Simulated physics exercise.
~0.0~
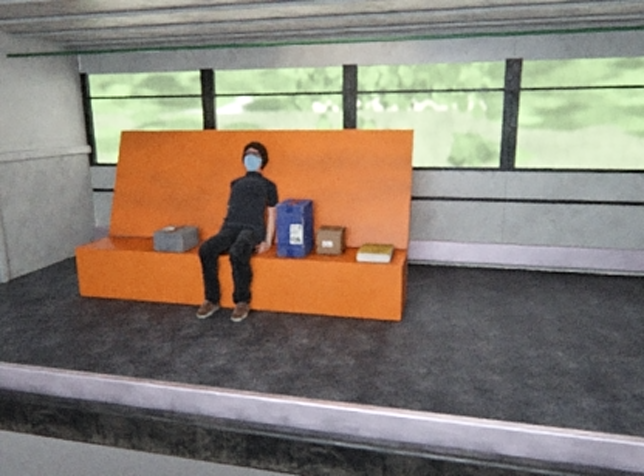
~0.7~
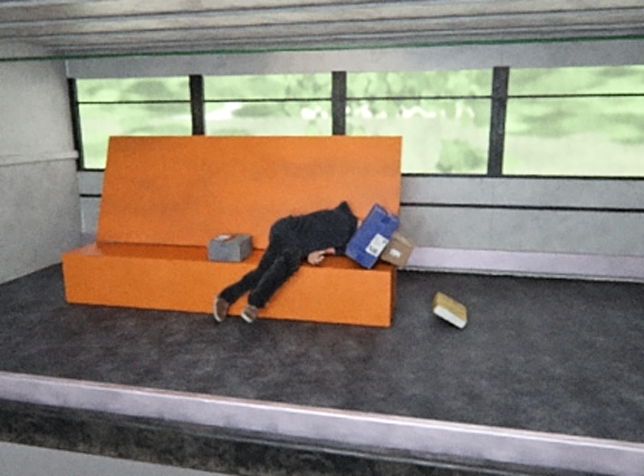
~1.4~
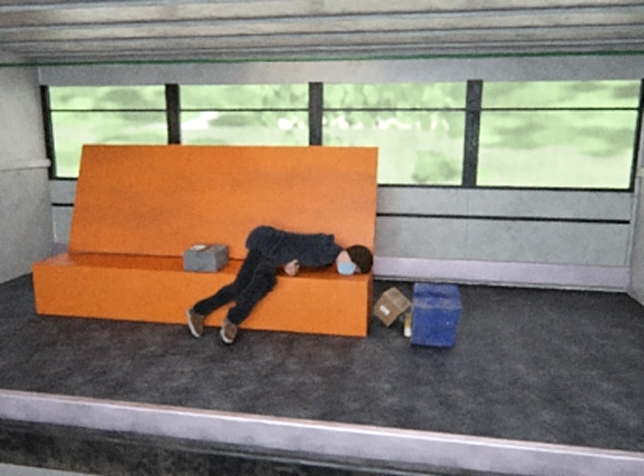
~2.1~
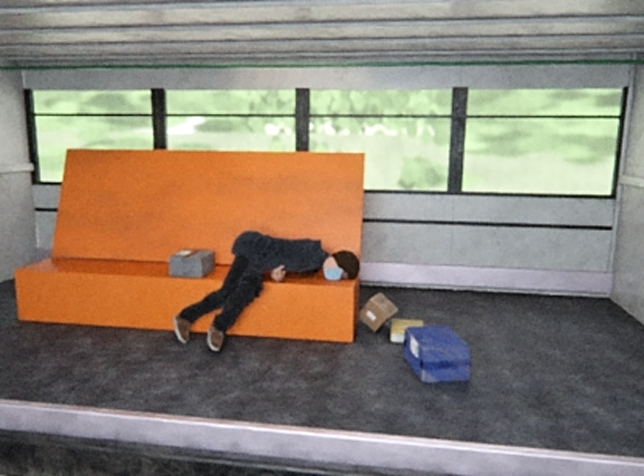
The video shows a masked person in dark clothes slumping sideways to the right along an orange bench, as a blue pack, a brown box and a yellow item tumble off its end to the floor, while the person and a grey carton stay on the seat.
